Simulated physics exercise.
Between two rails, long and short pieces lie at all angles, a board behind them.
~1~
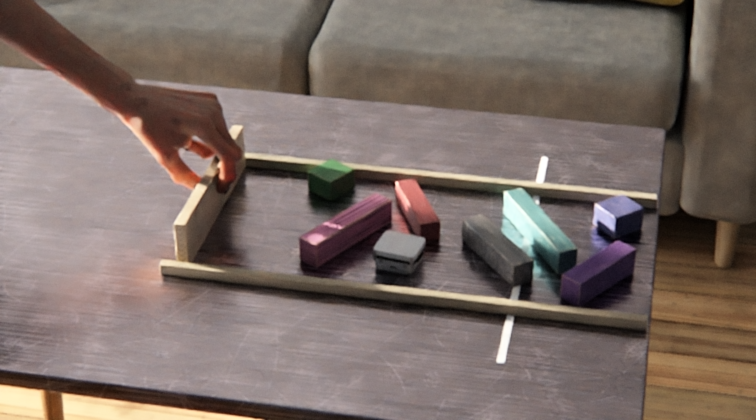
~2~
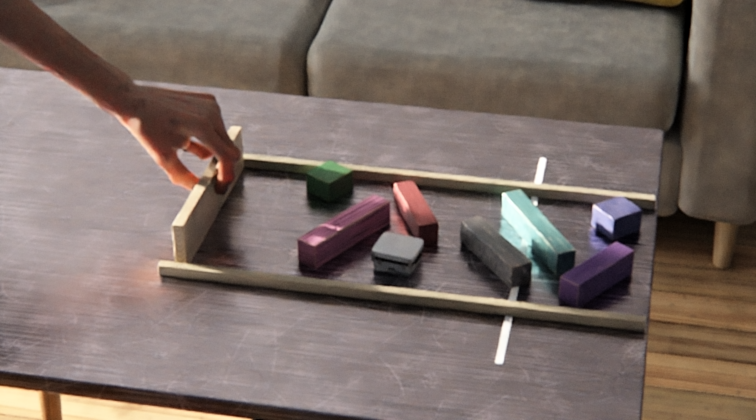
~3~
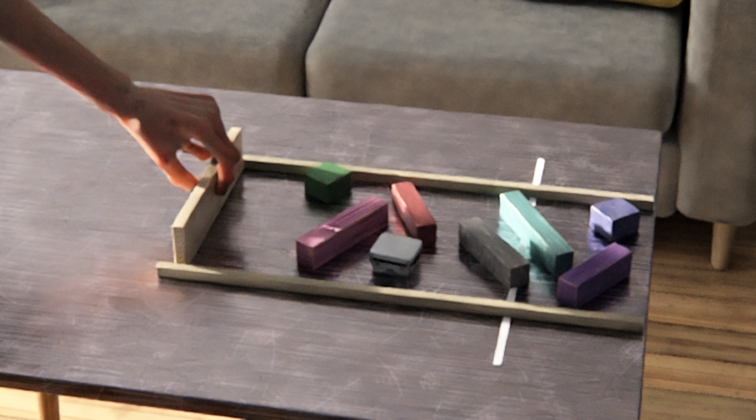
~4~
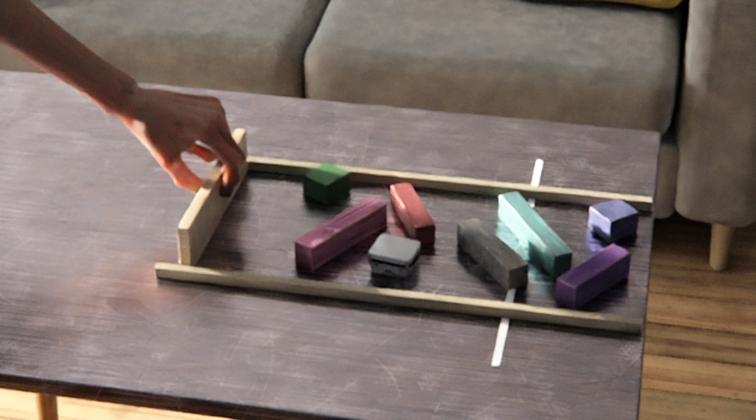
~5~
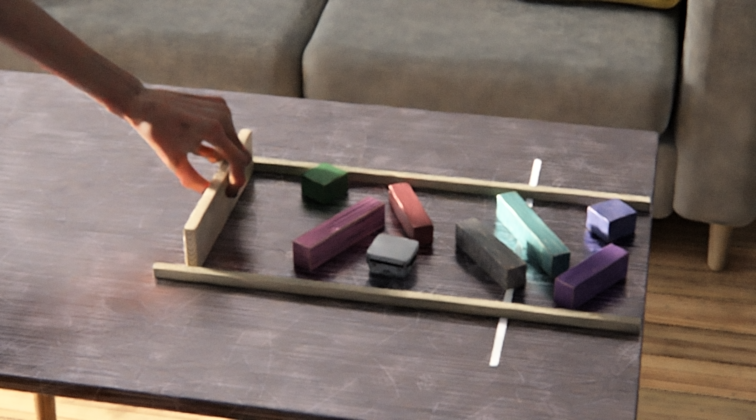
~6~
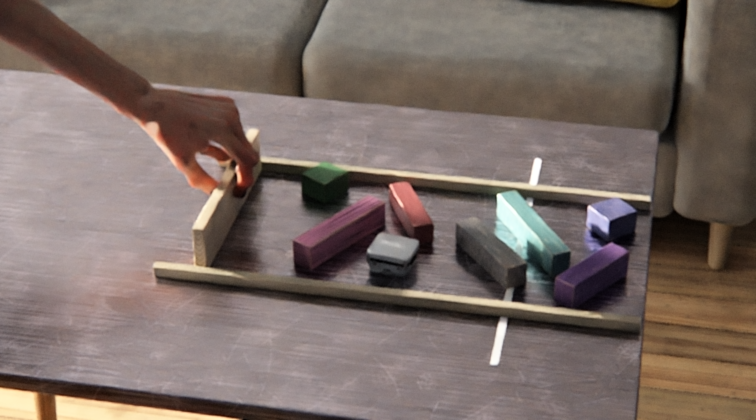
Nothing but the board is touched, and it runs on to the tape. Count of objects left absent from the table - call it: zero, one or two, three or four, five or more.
My call is zero.
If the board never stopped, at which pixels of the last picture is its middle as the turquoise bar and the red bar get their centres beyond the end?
First it's close to (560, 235), next close to (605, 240).
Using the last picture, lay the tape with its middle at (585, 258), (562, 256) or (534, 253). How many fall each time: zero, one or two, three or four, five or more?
Per place, in order: Three to four; either one or two; zero.
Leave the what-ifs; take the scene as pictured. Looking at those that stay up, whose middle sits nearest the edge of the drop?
Purple bar.
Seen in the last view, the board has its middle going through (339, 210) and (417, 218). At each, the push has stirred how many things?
Tally at point one: 2; at point two: 5.
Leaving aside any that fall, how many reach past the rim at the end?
It would come to 2.
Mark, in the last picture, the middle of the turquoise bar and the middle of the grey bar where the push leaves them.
The turquoise bar at (606, 237), the grey bar at (592, 261).
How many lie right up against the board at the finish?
2 touch it.
Soon after, none off yet; blue block at rest near (612, 218); purple bar at rest near (592, 276); turquoise bar at rest near (533, 232).
At rest, the number that fall off is zero.
